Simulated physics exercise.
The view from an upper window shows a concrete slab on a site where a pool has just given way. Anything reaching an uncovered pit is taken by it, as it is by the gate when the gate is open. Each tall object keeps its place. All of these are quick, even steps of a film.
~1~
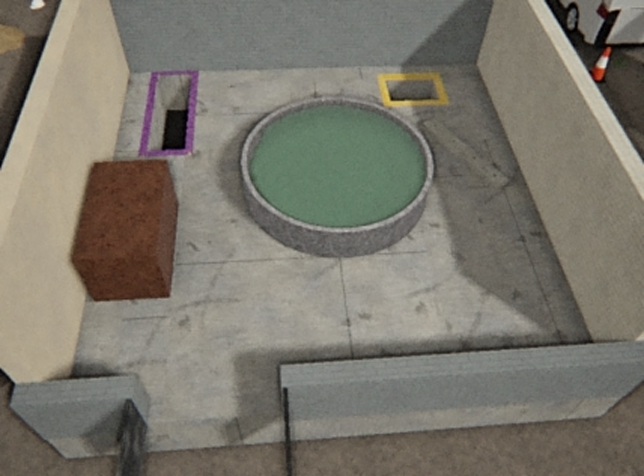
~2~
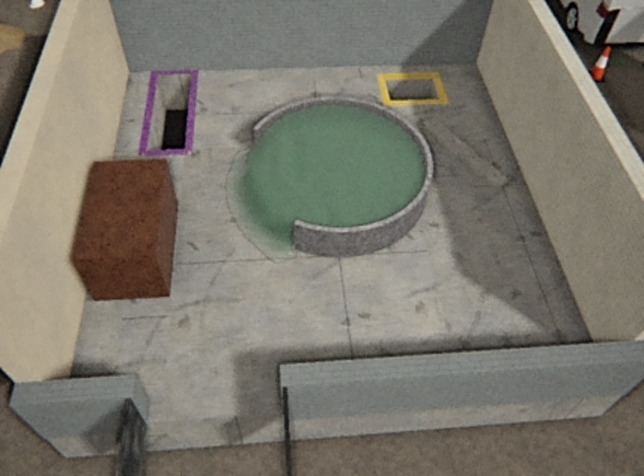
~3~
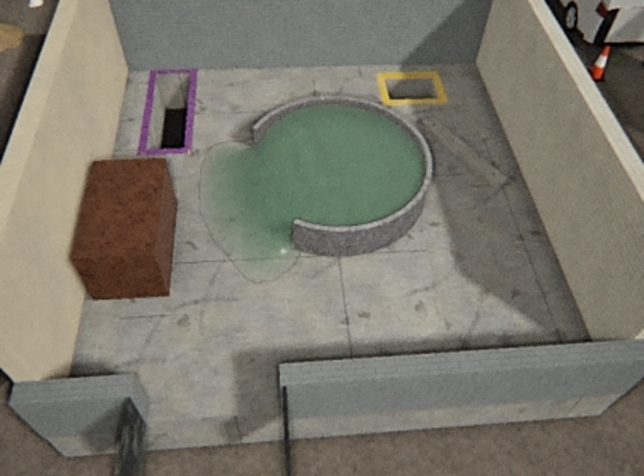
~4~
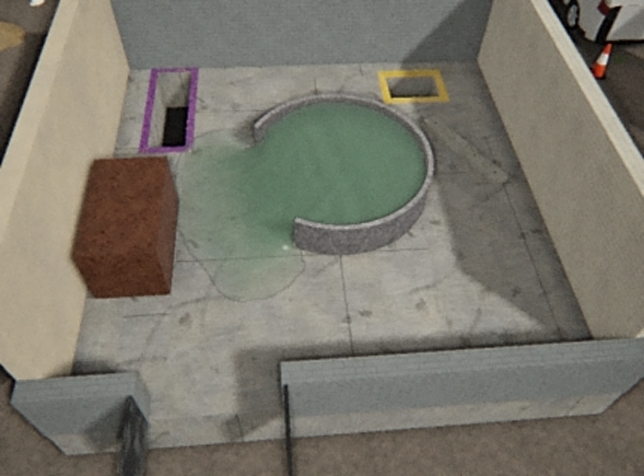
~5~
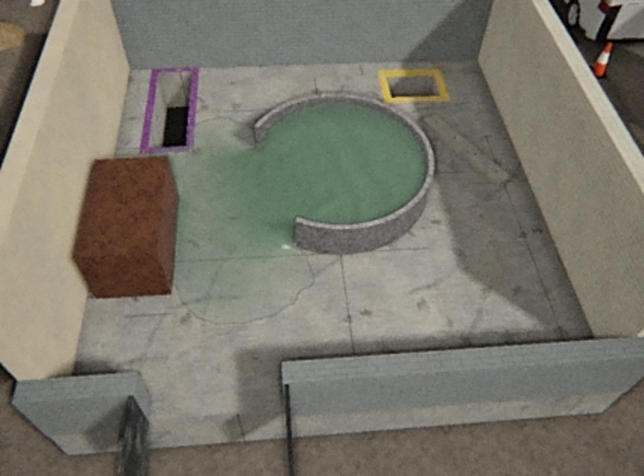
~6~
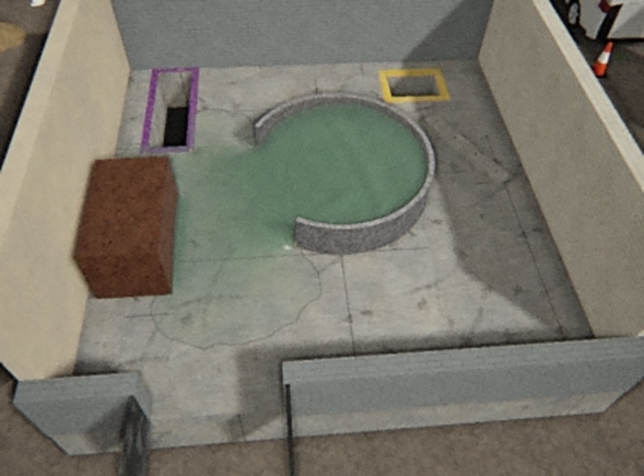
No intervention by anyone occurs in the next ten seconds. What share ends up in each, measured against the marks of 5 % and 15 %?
Measured against the marks, the gate ends up with more than 15 %; the purple pit ends up with more than 15 %; the yellow pit ends up with less than 5 %.
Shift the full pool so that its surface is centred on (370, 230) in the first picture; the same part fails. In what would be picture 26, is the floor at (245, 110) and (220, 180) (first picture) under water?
I'd say the first one's soaked and the second one's soaked.
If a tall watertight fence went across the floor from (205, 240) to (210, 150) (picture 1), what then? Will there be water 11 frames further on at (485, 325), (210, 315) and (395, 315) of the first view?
In order: Dry; wet; dry.
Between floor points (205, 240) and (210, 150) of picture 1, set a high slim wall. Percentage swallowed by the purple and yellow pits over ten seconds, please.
Approximate split, purple: 14 in a hundred; yellow: 6 in a hundred.
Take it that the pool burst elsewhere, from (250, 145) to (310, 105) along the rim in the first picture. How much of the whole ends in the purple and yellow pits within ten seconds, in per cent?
Per cent: Purple 65, yellow 6.
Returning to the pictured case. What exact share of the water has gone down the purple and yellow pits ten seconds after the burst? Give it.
Close to 34 in a hundred and 0 in a hundred, in that order.
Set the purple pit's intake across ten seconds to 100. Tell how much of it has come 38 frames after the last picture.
Share by then: 75 in a hundred.
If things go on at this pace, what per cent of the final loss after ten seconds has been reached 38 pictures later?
About 75 per cent.
A moment on, water covers 25 % of the floor; the gate 0 %, the purple pit 2 %, the yellow pit 0 %.
Next, water covers 30 % of the floor; the gate 3 %, the purple pit 4 %, the yellow pit 0 %.
Then, water covers 35 % of the floor; the gate 11 %, the purple pit 14 %, the yellow pit 0 %.
Later, water covers 55 % of the floor; the gate 21 %, the purple pit 26 %, the yellow pit 0 %.
In the end, water covers 65 % of the floor; the gate 27 %, the purple pit 34 %, the yellow pit 0 %.
